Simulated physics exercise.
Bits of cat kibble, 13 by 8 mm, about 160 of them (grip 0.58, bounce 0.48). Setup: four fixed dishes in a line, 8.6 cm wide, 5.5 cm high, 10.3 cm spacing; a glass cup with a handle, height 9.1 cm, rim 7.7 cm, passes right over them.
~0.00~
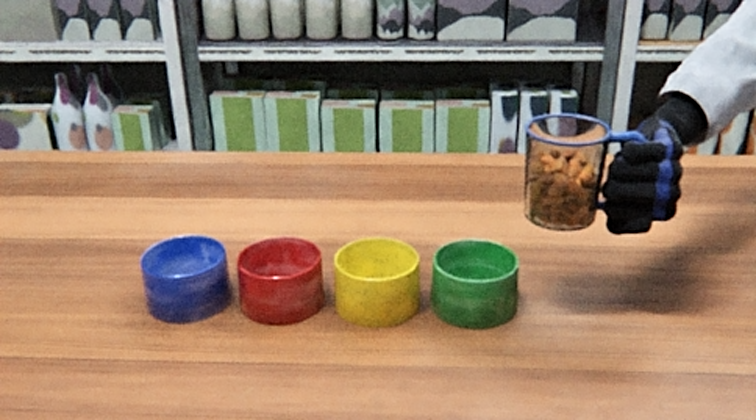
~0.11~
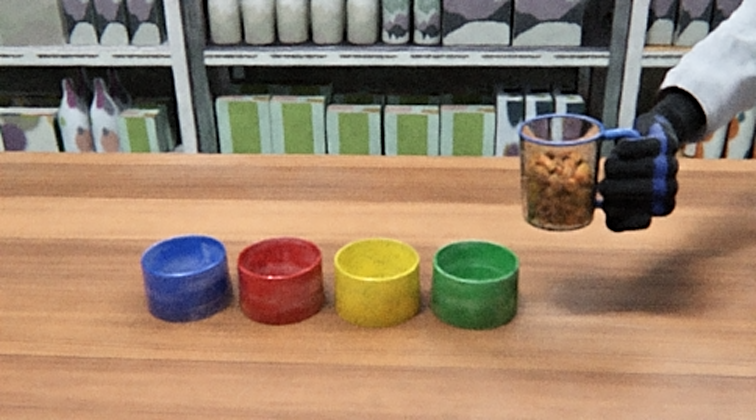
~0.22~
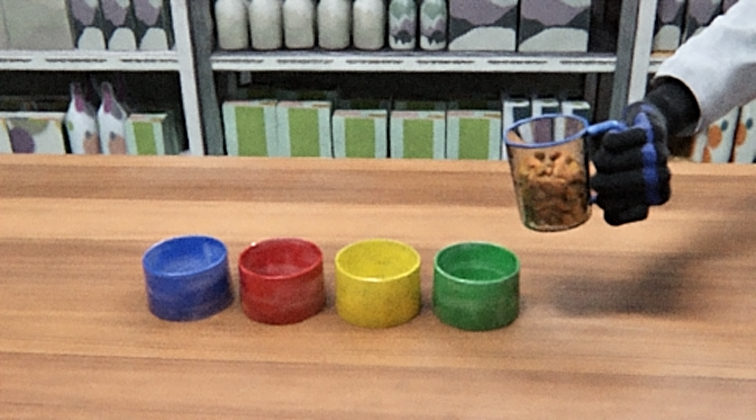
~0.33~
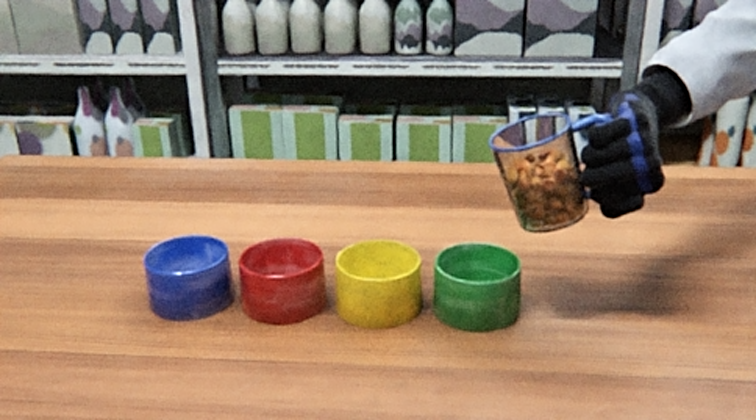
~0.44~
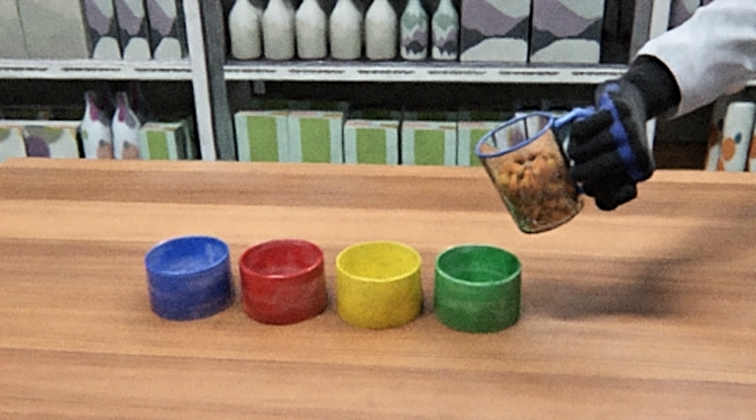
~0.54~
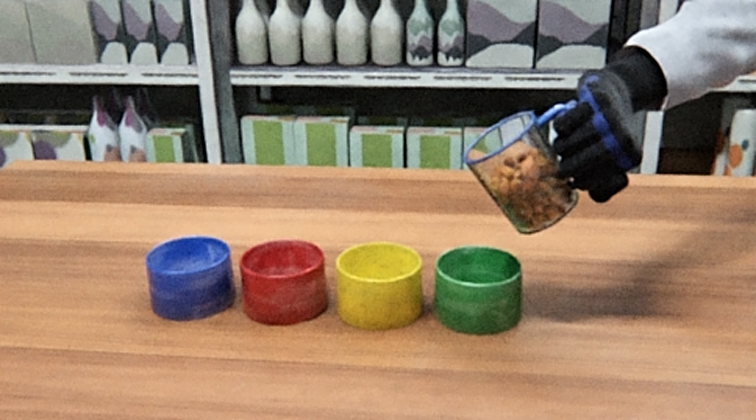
In this clip, a black-gloved hand holds a clear cup of brown kibble by its handle above a wooden counter with blue, red, yellow and green dishes, moving it slightly left while steadily tilting it leftward.
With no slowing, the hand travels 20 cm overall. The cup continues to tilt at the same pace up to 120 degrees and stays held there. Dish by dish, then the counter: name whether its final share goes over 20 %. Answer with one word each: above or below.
Red below, blue below, green below, yellow above, counter above.
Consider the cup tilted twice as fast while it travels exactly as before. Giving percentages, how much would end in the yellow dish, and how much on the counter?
Yellow 60, counter 30.
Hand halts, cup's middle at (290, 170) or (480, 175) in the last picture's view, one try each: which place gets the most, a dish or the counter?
First try: Yellow; second try: Counter.
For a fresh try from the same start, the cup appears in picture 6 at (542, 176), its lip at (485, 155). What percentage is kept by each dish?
Kept per dish: Red = 0, blue = 0, green = 0, yellow = 90.
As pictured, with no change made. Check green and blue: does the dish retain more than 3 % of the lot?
For the green dish, no, it doesn't; for the blue dish, no, it doesn't.
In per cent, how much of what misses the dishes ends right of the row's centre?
Fraction on that side: Around 50 %.
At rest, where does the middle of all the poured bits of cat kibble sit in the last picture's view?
Resting centre estimate: Around (356, 297).
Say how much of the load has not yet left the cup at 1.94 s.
About 35 %.
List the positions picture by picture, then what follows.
In the first frame, cup at (564, 173), tilt 0 degrees, lip at (527, 129), moved 0.0 cm; middle of the pieces at (562, 186); green dish at (476, 260); yellow dish at (377, 258); red dish at (279, 257); blue dish at (183, 256).
In the second frame, cup at (559, 173), tilt 3 degrees, lip at (519, 131), moved 0.4 cm; middle of the pieces at (559, 187).
In the third frame, cup at (551, 174), tilt 11 degrees, lip at (504, 137), moved 1.4 cm; middle of the pieces at (553, 187).
In the fourth frame, cup at (542, 174), tilt 19 degrees, lip at (490, 143), moved 2.3 cm; middle of the pieces at (546, 187).
In the fifth frame, cup at (532, 175), tilt 26 degrees, lip at (476, 151), moved 3.3 cm; middle of the pieces at (539, 187).
In the sixth frame, cup at (523, 175), tilt 34 degrees, lip at (464, 158), moved 4.2 cm; middle of the pieces at (532, 187); green dish at (479, 265); yellow dish at (379, 261); red dish at (282, 258); blue dish at (188, 254). The cup turns about 70 degrees a second and travels 9 cm a second.
After 1.38 s, tilt 92 degrees; cup holds 100 %.
After 1.94 s, tilt 120 degrees; cup holds 35 %, yellow 55 %.
Then, at 2.56 s, tilt 120 degrees; cup holds 0 %, red 5 %, yellow 60 %.
In the end, at 3.0 s, red 10 %, blue 0 %, green 0 %, yellow 60 %, counter 35 %.
